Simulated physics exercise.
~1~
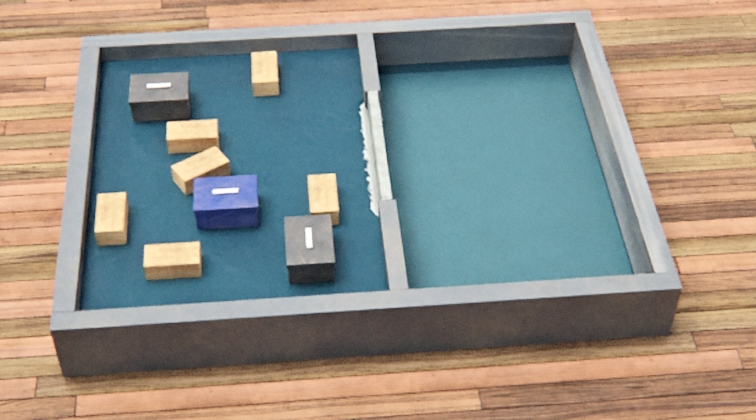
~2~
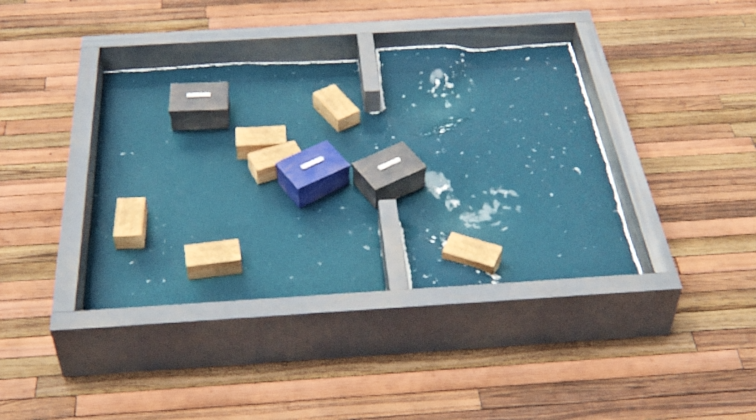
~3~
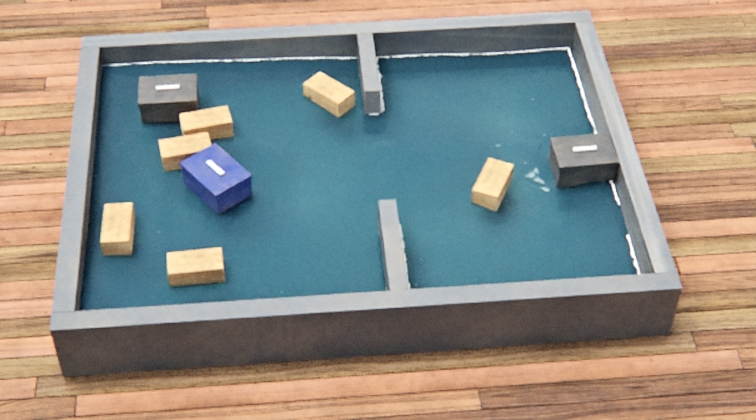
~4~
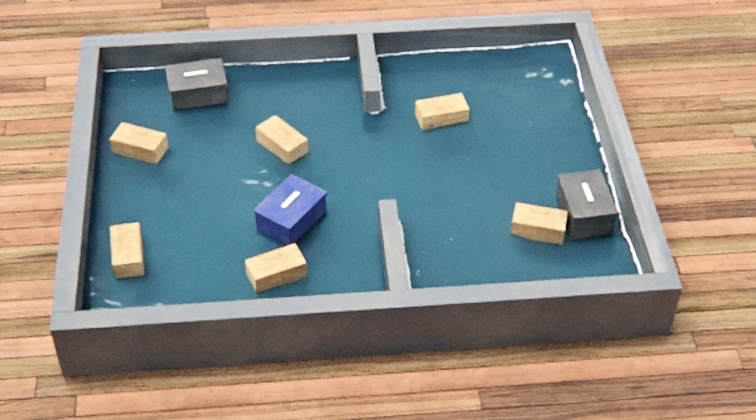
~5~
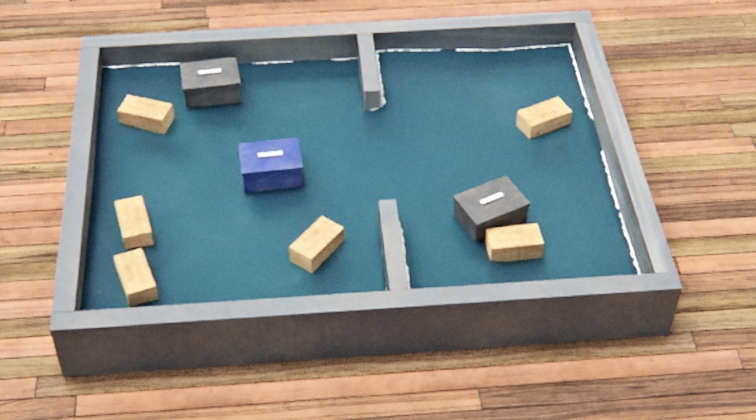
To begin with, a blue tote, two dark totes and several wooden blocks sit in the left part of a divided grey basin, while the right part is clear. Water surges through the opening in the divider, carrying one block across as a dark tote reaches the gap with the blue tote just behind it. The dark tote drifts to the far right wall, but the blue one slips back left. Another block then floats through, and the blue tote wavers right and back again. Finally, a dark tote and two blocks float on the right, while the blue tote remains on the left, short of the divider.
